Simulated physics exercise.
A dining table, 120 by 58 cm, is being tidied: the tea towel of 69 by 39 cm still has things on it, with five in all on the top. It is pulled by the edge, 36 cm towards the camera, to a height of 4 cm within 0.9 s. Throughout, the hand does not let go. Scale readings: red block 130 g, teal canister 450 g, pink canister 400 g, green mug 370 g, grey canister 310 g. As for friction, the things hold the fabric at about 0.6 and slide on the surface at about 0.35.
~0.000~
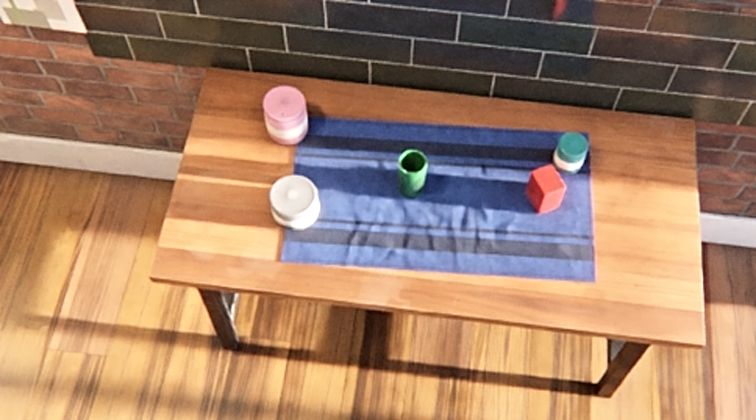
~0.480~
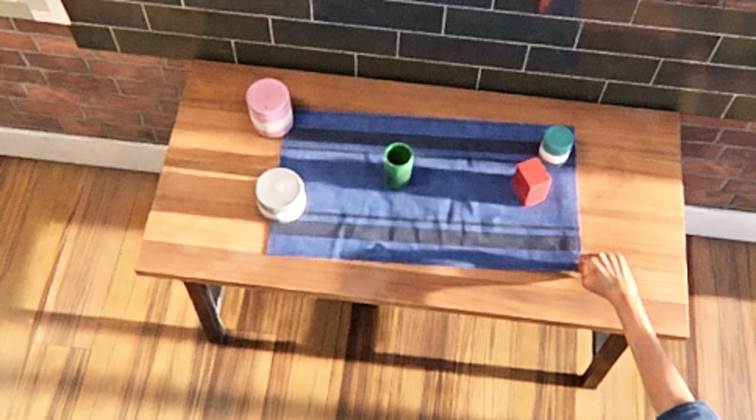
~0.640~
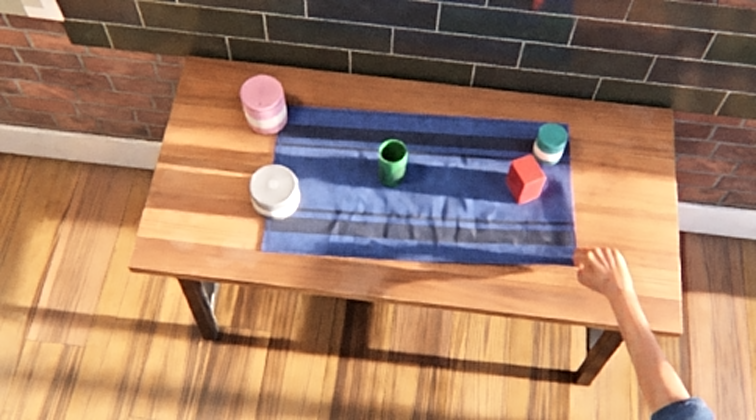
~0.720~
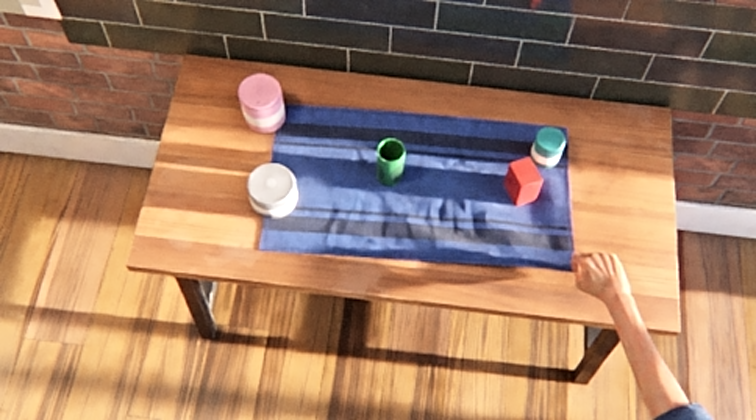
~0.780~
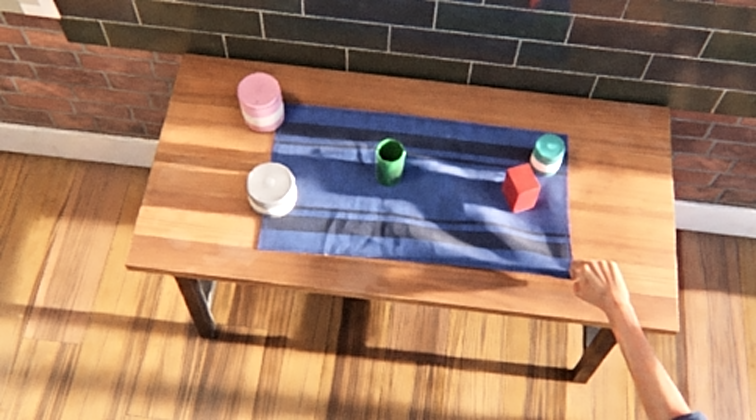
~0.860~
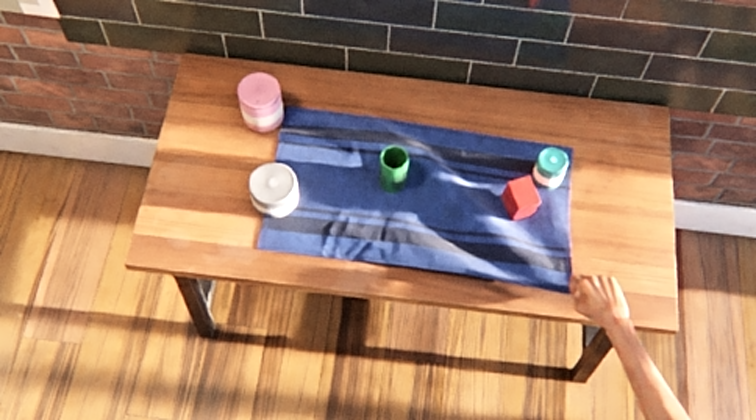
At the start, five objects, including a green mug and a red block, sit on a wooden table around a blue tea towel. A hand then grips the cloth's near right corner and draws it slightly toward the near edge, wrinkling the fabric, while the red block shifts and tilts near the teal canister.
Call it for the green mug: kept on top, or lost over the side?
Kept on top.
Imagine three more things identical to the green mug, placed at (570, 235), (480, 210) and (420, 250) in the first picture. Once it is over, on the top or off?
First leaves the top, second leaves the top, third leaves the top.
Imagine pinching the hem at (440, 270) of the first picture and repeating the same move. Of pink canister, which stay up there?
Then the pink canister holds its place.
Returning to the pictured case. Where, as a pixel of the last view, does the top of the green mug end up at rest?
Rest point, last frame: Approx. (449, 257).
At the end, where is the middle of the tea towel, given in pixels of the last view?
Close to (464, 295) in pixels.
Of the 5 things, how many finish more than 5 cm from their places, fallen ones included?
I make it 4.
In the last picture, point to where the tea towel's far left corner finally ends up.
Around (402, 152).
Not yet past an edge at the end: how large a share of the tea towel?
Roughly 50% of it.
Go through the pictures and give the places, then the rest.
The first frame shows shows, green mug (413, 162); tea towel corners (281, 262) (596, 282).
The second frame shows shows, tea towel corners (267, 255); grip (583, 272).
The third frame shows shows, tea towel corners (262, 252) (568, 124); grip (578, 267).
The fourth frame shows shows, teal canister (551, 139); red block (526, 172); tea towel corners (260, 250) (567, 128); grip (576, 272).
The fifth frame shows shows, teal canister (551, 146); red block (524, 178); tea towel corners (258, 250) (568, 135); grip (575, 279).
The sixth frame shows shows, green mug (394, 158); tea towel corners (258, 249) (573, 148); grip (574, 294).
At 1.0 s, 95 % of the tea towel is still over the top; green mug 9 cm off its start, teal canister 17 cm off its start, red block 13 cm off its start.
At 1.2 s, 85 % of the tea towel is still over the top; green mug 16 cm off its start, teal canister 29 cm off its start, red block 22 cm off its start.
At 1.4 s, 70 % of the tea towel is still over the top; green mug 23 cm off its start at (444, 232), teal canister 37 cm off its start at (587, 280), red block 31 cm off its start at (539, 297).
At 1.5 s, 65 % of the tea towel is still over the top; green mug 26 cm off its start, teal canister 41 cm off its start, red block 35 cm off its start.
At 3.1 s, 50 % of the tea towel is still over the top; green mug 29 cm off its start at (449, 257), teal canister over the edge, red block over the edge, grey canister 16 cm off its start at (333, 214).
